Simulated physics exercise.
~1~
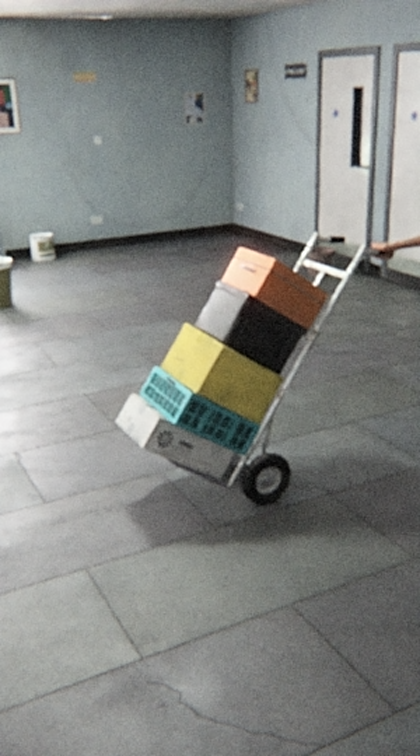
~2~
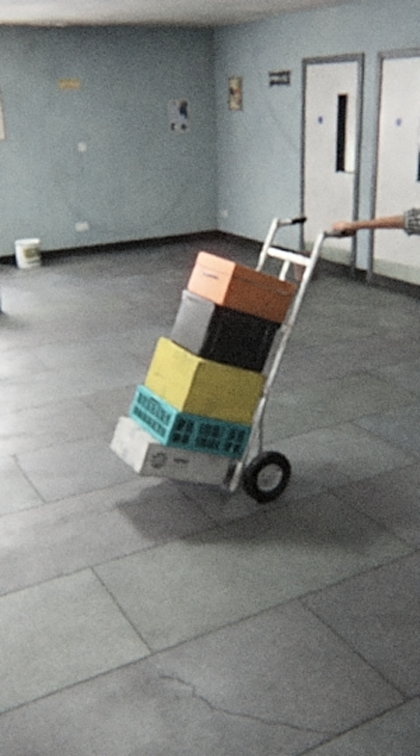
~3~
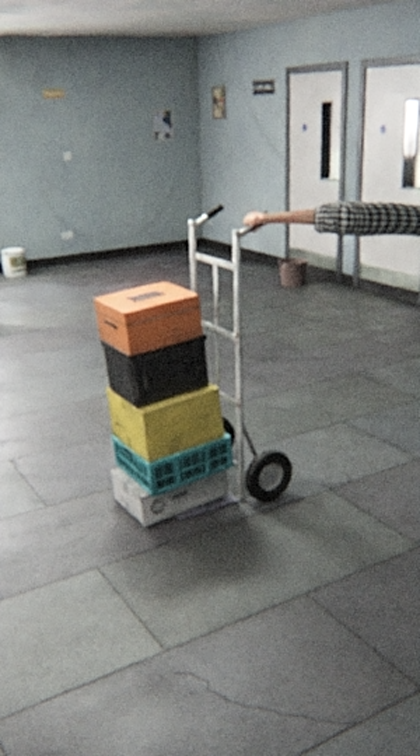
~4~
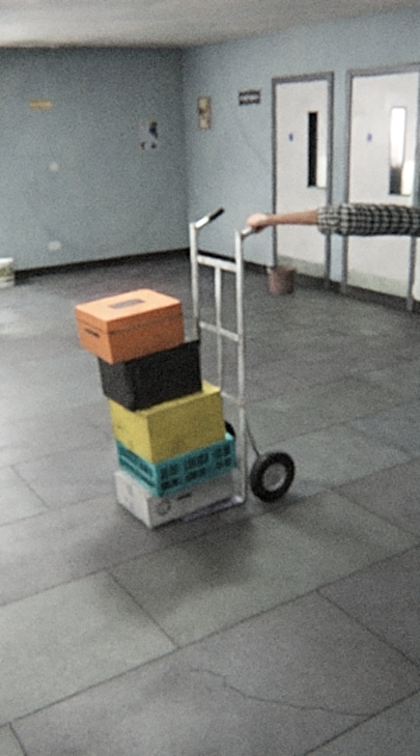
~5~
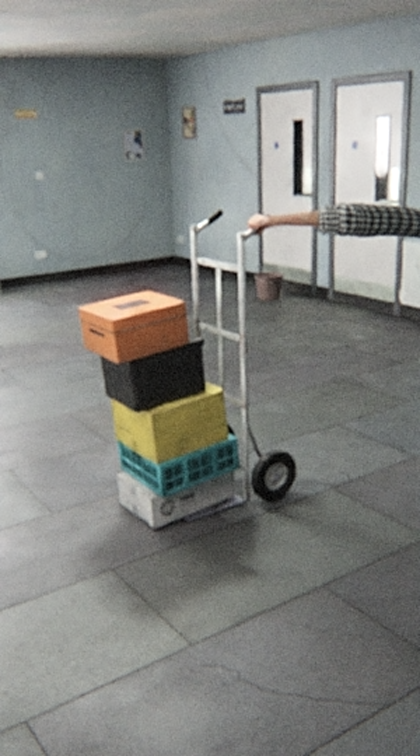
The clip opens on a leaning hand truck stacked with an orange toolbox, a black tote, a yellow parcel, a turquoise crate and a white box, in a blue-walled room with a grey tiled floor. A hand grips the handle from the right and swings the truck upright. As it comes to a stop, the upper part of the stack shifts away from the uprights, with the orange toolbox and black tote sliding left. The checked-sleeved arm then holds the truck still. It ends standing, the stack uneven but untoppled, the toolbox jutting out on top.
